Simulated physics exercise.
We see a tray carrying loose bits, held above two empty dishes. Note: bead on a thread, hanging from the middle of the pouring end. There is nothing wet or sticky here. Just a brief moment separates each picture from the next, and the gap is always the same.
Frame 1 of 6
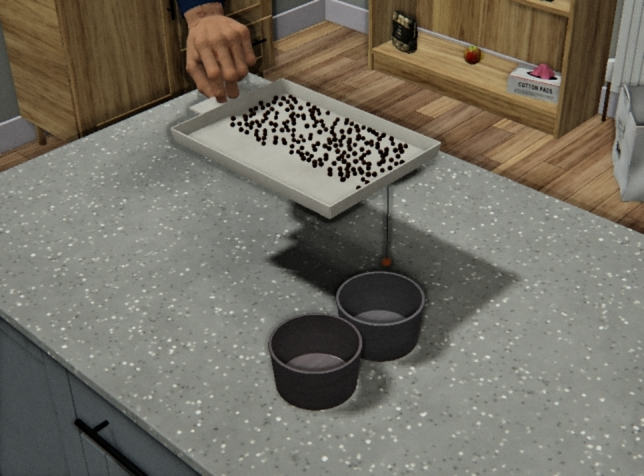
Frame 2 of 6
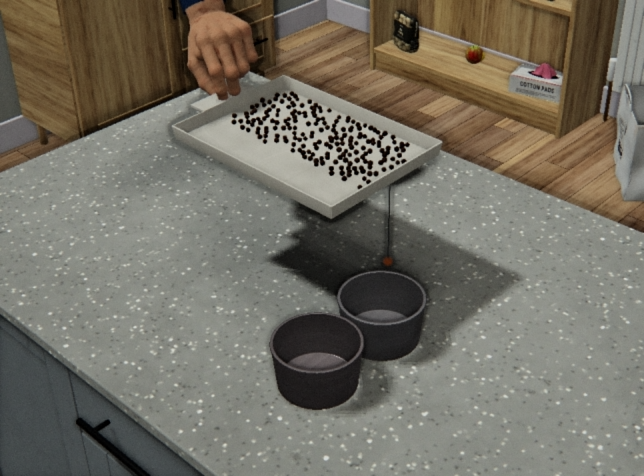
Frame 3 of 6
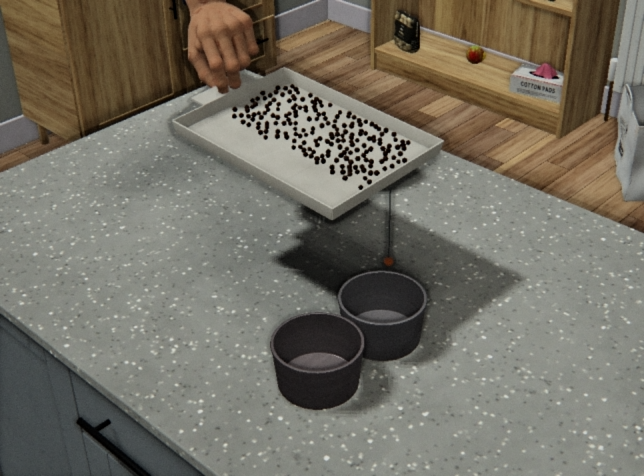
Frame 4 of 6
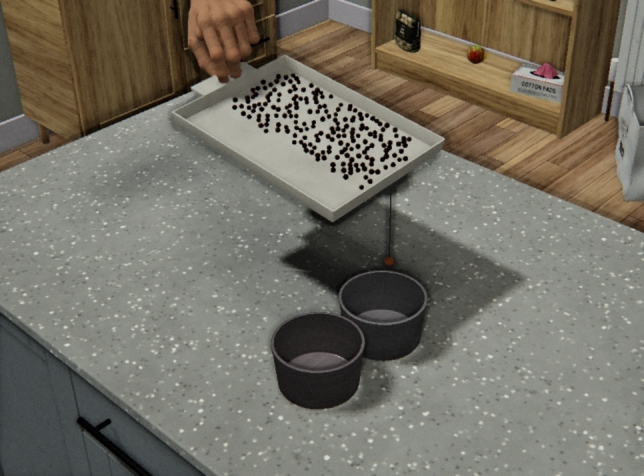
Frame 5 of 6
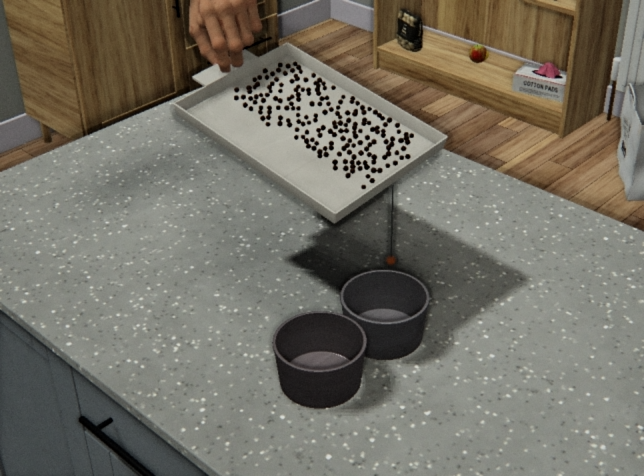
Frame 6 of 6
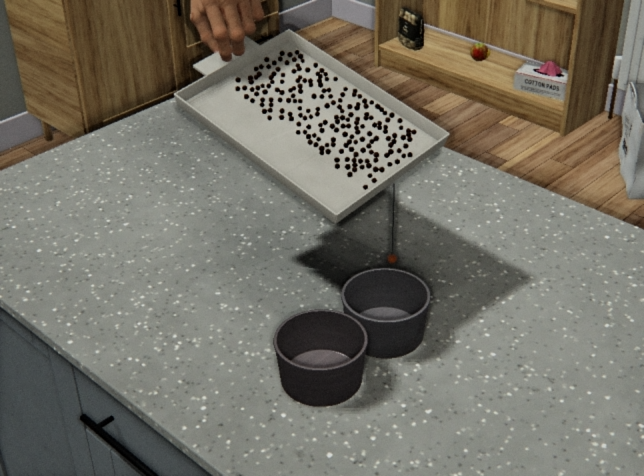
Hand holding a pale tray of small dark berries above two empty dark dishes, gradually tilting it toward its left corner.
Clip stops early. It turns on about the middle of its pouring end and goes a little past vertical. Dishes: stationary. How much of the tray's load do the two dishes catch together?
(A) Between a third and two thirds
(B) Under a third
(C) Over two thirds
Between a third and two thirds.
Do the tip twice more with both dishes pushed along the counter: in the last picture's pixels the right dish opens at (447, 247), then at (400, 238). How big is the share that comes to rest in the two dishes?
20% for the first placement, 50% for the second.
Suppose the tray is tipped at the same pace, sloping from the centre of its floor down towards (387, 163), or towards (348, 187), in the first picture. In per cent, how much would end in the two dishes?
In order: About 0, then 80 percent.
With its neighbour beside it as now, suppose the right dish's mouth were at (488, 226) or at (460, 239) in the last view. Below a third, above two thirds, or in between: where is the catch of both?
At the first spot I'd expect less than a third, and at the second spot less than a third.
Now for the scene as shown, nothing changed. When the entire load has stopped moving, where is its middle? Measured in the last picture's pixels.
Around (349, 337).
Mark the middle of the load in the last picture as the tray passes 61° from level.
I'd mark it close to (349, 204).
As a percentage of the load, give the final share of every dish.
So the left dish keeps 10 per cent, and the right one keeps 40 per cent.
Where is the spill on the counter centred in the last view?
Near (321, 337).
Soon, tray tipped steeply; most on the tray; a small part in the left dish; a stray few in the right dish; a stray few outside both; a stray few in the air.
A while on, tray tipped past a quarter turn; about half on the tray; a small part in the left dish; a small part in the right dish; a small part outside both; about a quarter in the air.
Towards the end, tray tipped past a quarter turn; a small part in the left dish; about a third in the right dish; about half outside both.
Finally, tray tipped past a quarter turn; a small part in the left dish; about a third in the right dish; about half outside both.
